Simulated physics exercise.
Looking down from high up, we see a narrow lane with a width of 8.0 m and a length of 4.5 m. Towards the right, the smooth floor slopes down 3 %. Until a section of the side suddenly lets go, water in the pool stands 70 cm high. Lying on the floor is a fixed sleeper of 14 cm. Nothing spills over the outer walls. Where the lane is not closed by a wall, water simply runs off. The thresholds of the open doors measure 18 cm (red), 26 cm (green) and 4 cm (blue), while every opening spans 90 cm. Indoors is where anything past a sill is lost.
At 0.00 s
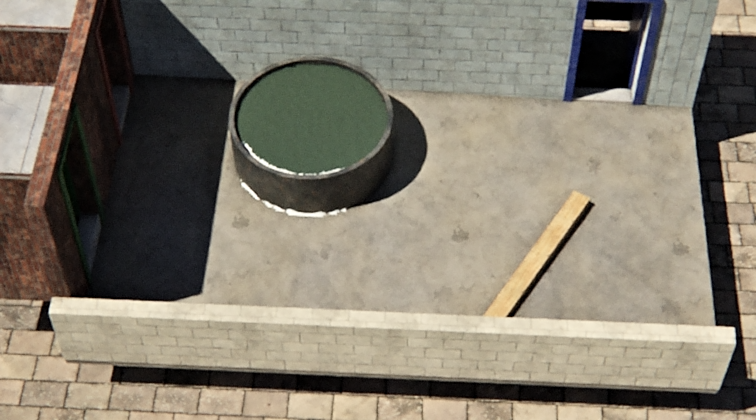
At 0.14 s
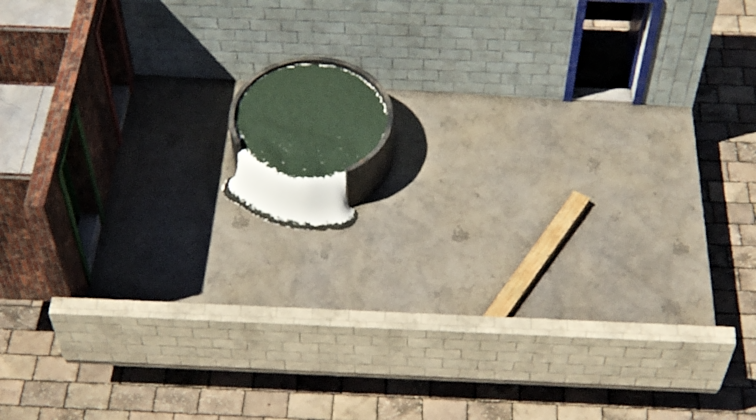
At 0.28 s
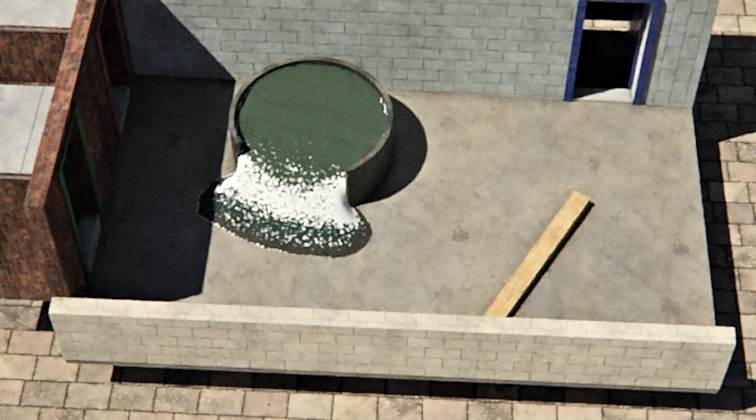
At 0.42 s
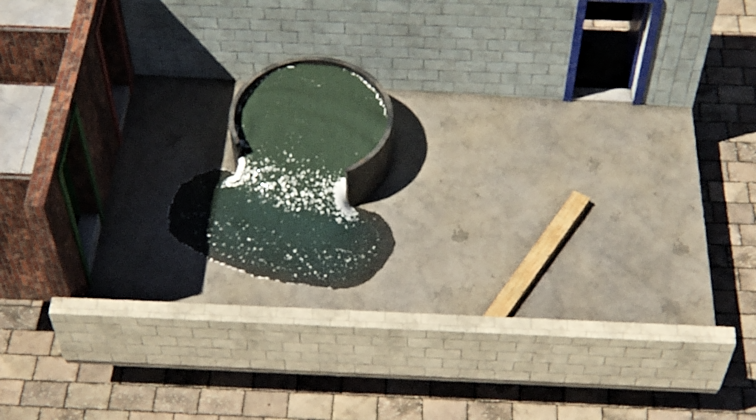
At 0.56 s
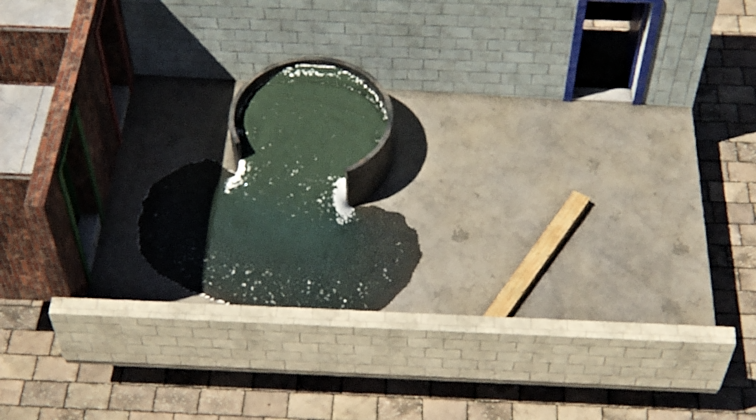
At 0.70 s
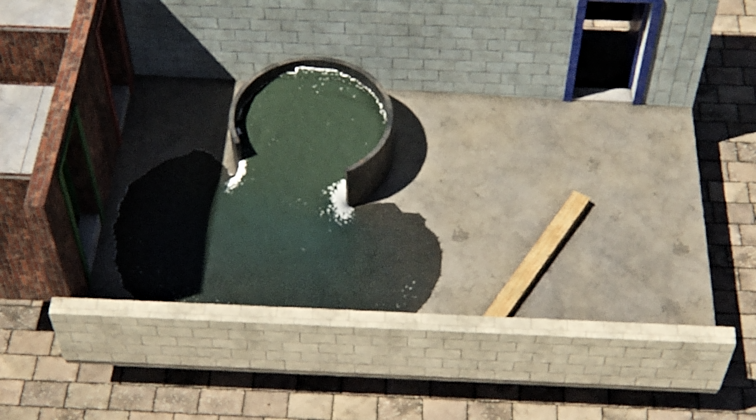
In the video, a round pool of dark green water stands in a walled lane beside a wooden plank, then its near side opens and water pours out in a white, foaming rush, spreading across the floor toward the low front wall.
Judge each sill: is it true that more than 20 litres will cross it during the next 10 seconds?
The red door will not hit the limit, the green door will not hit the limit, the blue door will beat the limit.
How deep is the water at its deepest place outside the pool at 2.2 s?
I'd put it at close to 42 cm.
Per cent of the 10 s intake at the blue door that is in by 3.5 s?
About 0%.
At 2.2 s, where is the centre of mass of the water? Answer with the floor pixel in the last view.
Around (279, 242).
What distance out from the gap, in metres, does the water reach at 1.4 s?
Roughly 3.8 m.
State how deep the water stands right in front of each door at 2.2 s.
Readings (cm): Red = 1; green = 27; blue = 0.
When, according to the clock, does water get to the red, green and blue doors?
Red: 3.2 s; green: 0.8 s; blue: 4.0 s.
After 1.4 s water covers 30 % of the floor and is deepest (41 cm) near (249, 335); red door not reached, green door 12 cm at the sill, 0 L in, blue door not reached.
After 2.2 s water covers 40 % of the floor and is deepest (42 cm) near (95, 326); red door not reached, green door 27 cm at the sill, 0 L in, blue door not reached.
After 3.5 s water covers 65 % of the floor and is deepest (26 cm) near (473, 337); red door 5 cm at the sill, 0 L in, green door 15 cm at the sill, 2 L in, blue door not reached.
After 6.0 s water covers 85 % of the floor and is deepest (23 cm) near (280, 97); red door 10 cm at the sill, 0 L in, green door 5 cm at the sill, 2 L in, blue door 10 cm at the sill, 35 L in.
After 10.0 s water covers 75 % of the floor and is deepest (14 cm) near (473, 337); red door 4 cm at the sill, 0 L in, green door 2 cm at the sill, 2 L in, blue door 9 cm at the sill, 132 L in.
